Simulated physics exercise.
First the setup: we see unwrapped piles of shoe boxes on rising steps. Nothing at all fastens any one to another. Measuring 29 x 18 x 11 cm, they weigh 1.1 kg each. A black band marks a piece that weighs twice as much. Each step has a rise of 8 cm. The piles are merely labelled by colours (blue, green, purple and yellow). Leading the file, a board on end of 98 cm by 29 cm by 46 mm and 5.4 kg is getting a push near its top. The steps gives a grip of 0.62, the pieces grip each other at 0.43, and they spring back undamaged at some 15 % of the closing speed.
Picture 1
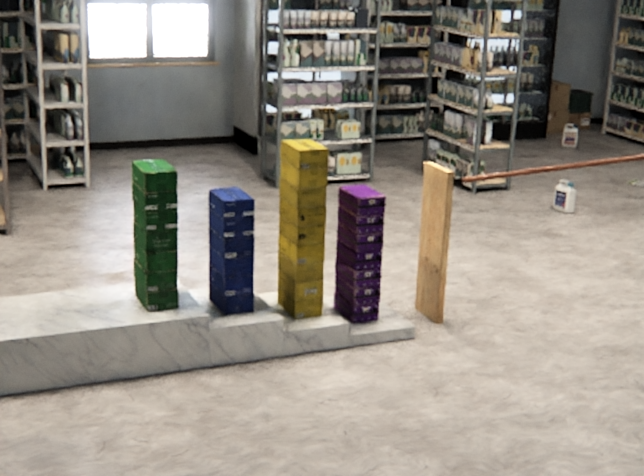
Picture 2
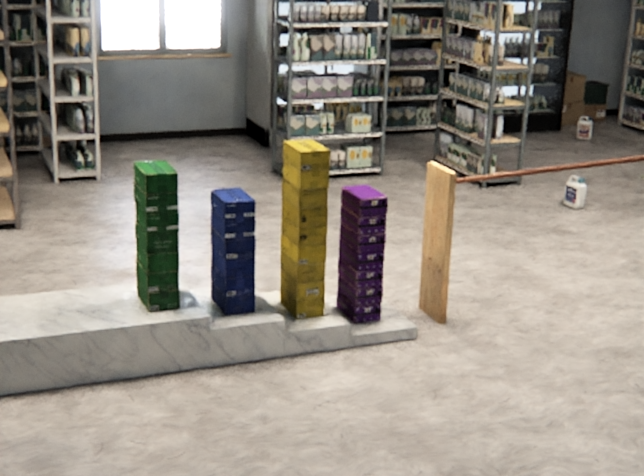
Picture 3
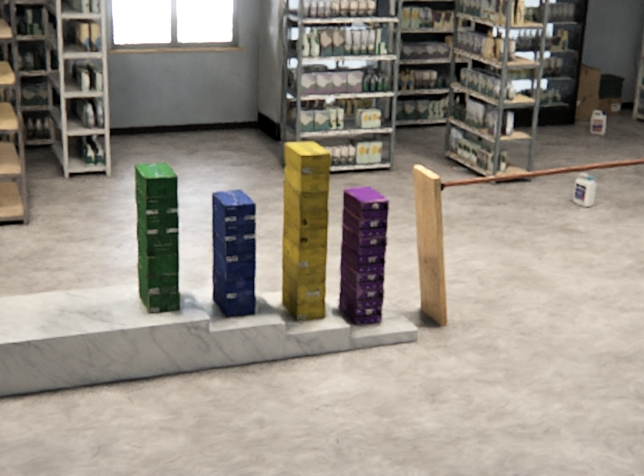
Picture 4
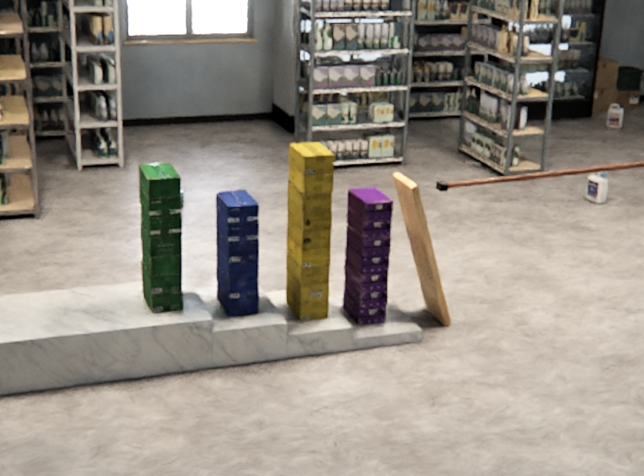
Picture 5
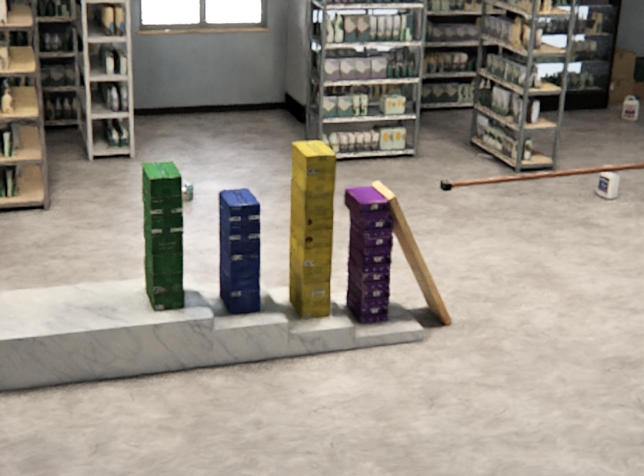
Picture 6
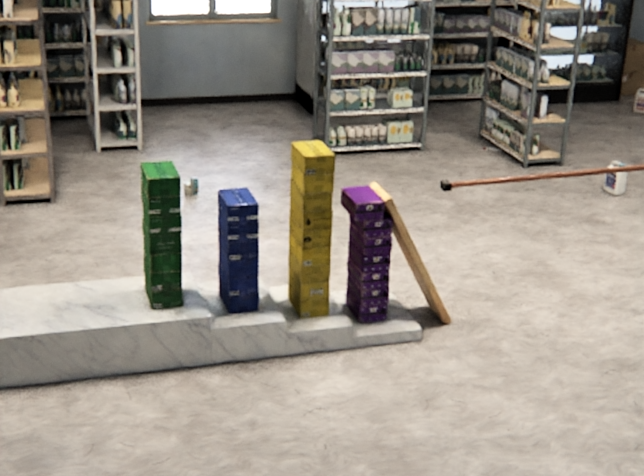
A pale wooden board standing on end at the right is pushed near its top by a dark-tipped reddish pole, in a storeroom with stocked shelves, seen from slightly above as the camera shifts round. Left of it, purple, yellow, blue and green piles of boxes stand on pale steps rising leftward. The board tilts left, leaving the pole behind, and leans against the purple pile, nudging its top leftward.
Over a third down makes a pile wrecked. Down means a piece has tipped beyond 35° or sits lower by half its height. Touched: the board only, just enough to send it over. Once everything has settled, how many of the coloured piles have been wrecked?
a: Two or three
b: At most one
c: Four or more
The answer is b.
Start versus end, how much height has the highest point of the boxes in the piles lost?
Lower by close to 0 cm.
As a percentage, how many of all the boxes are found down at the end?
Somewhere near 0 in a hundred.
Then, 0.06 s past the last view, board 28° from upright; none of the 29 boxes down, 1 disturbed; top purple box 6 cm from its place.
In the end, board 28° from upright; none of the 29 boxes down, 1 disturbed; top purple box 6 cm from its place; top yellow box unmoved. No coloured pile is wrecked. From the last view, middles, top purple box near (362, 203), top yellow box near (313, 158).
